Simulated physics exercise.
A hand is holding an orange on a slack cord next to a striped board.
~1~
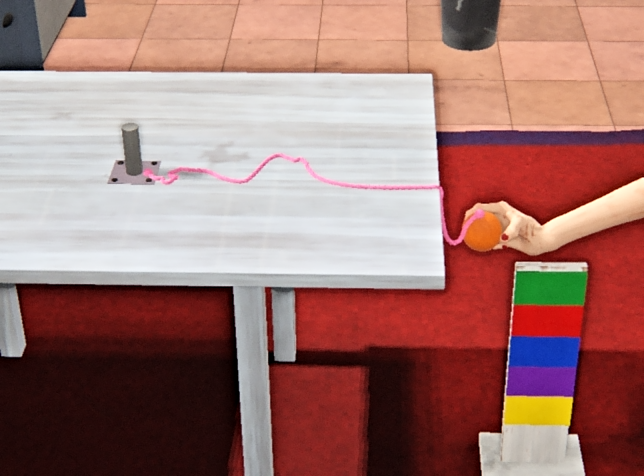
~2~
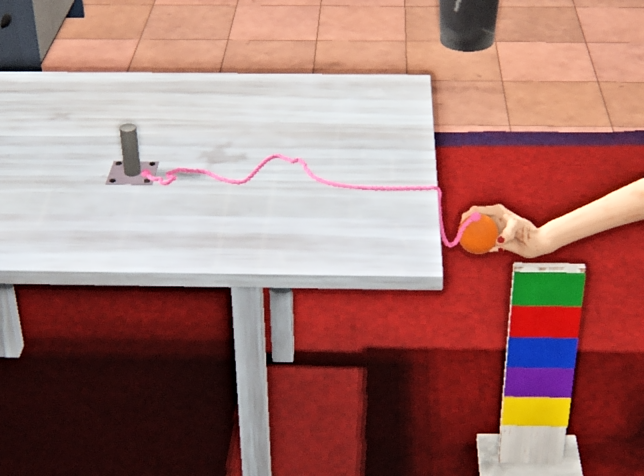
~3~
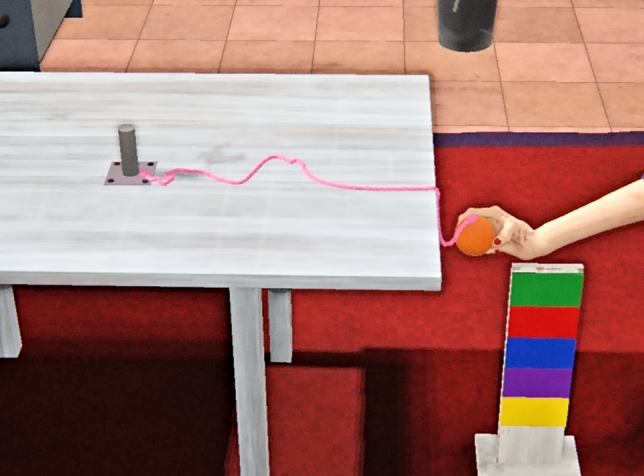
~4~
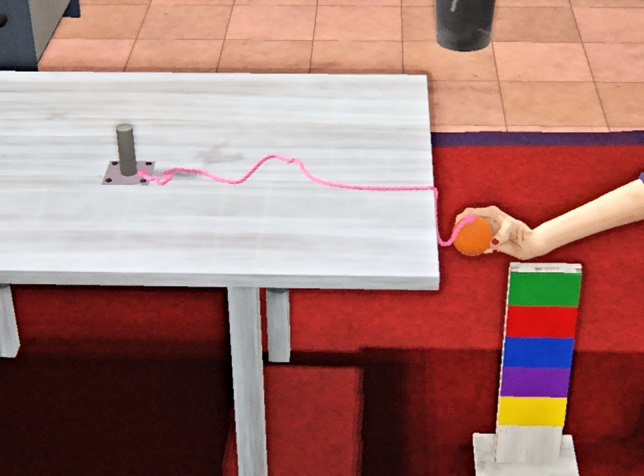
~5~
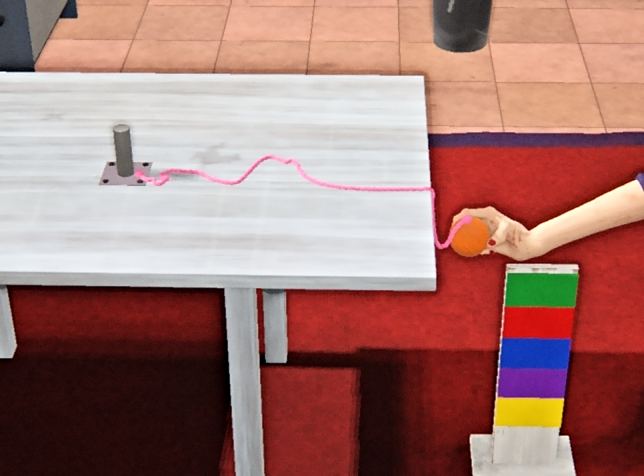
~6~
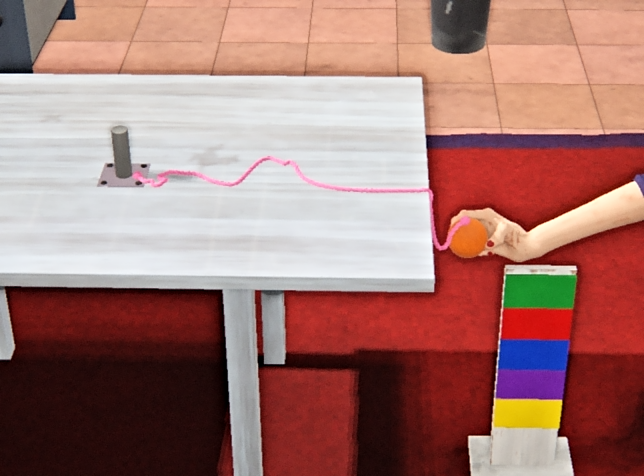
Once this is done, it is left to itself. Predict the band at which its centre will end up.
I predict the purple band.
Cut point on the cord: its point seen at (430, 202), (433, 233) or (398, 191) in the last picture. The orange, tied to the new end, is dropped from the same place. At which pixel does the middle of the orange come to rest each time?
The pixels are (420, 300) for the first, (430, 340) for the second and (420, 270) for the third.
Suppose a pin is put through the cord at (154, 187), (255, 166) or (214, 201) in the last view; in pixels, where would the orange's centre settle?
(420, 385), (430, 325), (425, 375).
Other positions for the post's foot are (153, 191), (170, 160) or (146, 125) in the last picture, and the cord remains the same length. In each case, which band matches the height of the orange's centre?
In turn, yellow, then yellow, then purple.
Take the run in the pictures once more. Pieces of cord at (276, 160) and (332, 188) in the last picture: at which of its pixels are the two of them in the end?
(357, 180) and (429, 203).
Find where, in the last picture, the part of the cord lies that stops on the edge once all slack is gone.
You'll find it close to (315, 184).
A little later, orange near (385, 367); level with purple.
Next, orange near (441, 383); level with purple.
When it is over, orange near (418, 384); level with purple. The cord holds its middle at purple.
